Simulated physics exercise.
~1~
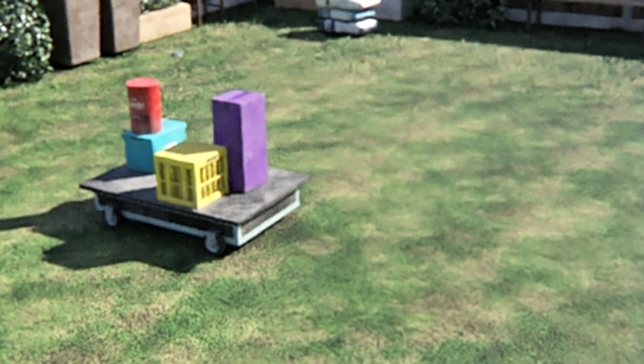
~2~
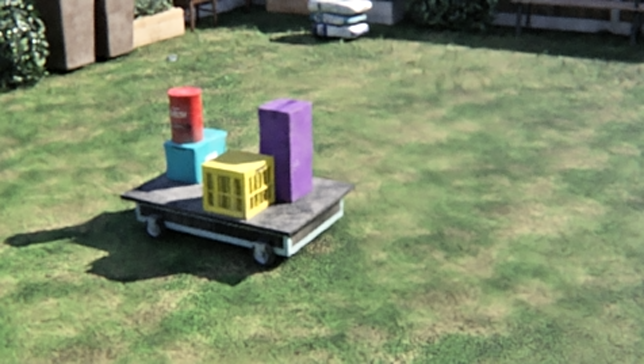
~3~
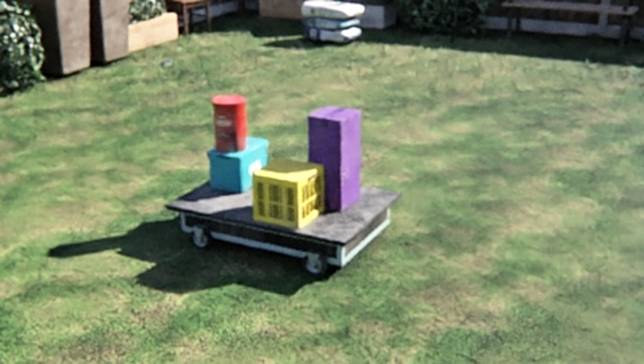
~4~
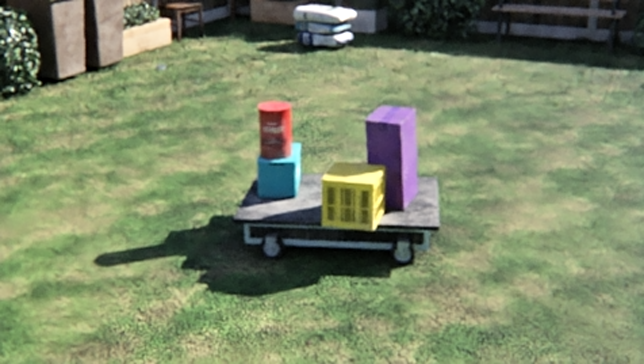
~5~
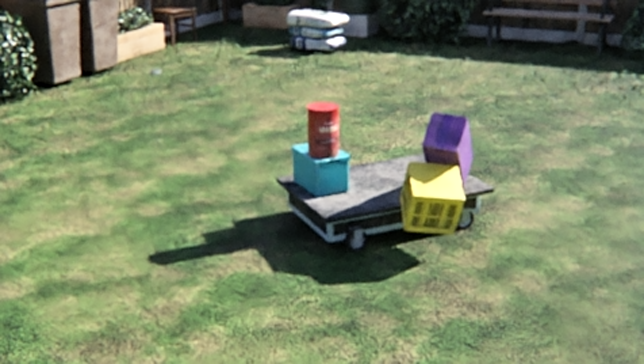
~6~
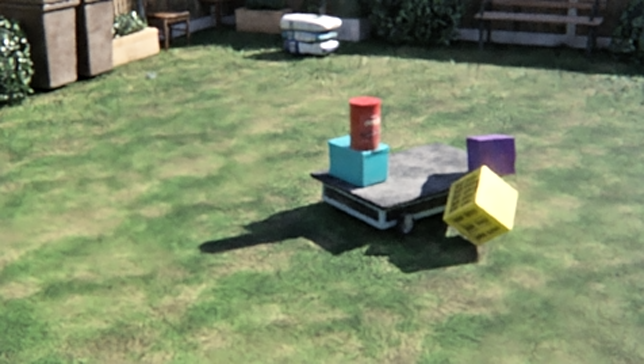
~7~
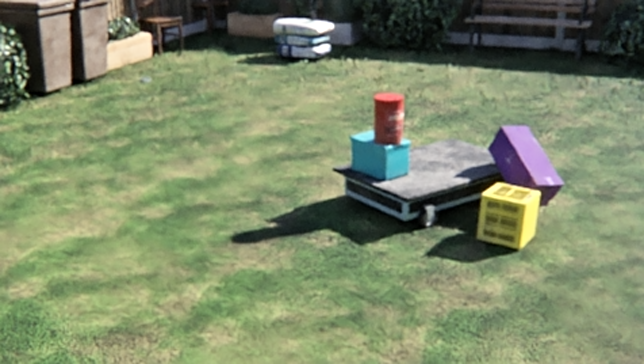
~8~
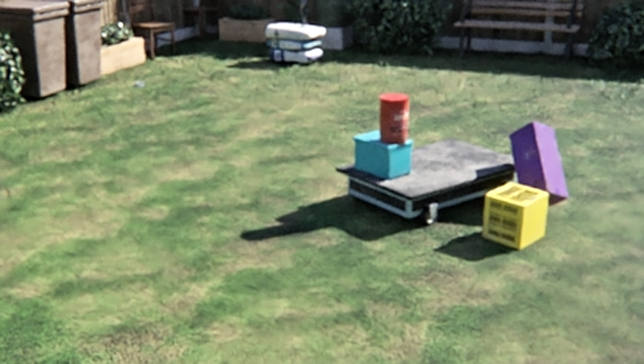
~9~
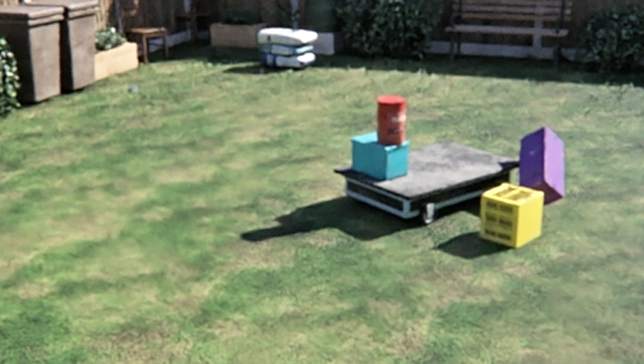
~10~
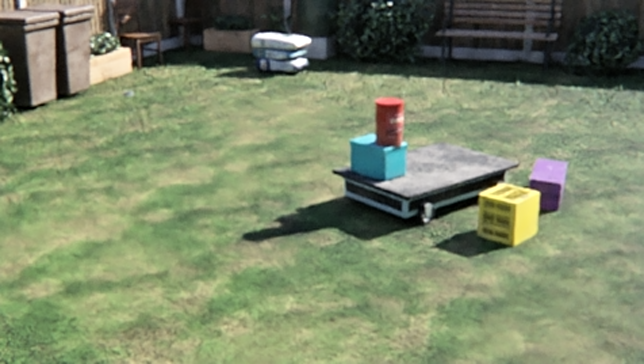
A flat cart carrying a turquoise tote, red pail, purple box and yellow crate rolled right across the grass and turned, tipping the crate and box off before it stopped, leaving them on the lawn while the pail stayed upright on the tote.
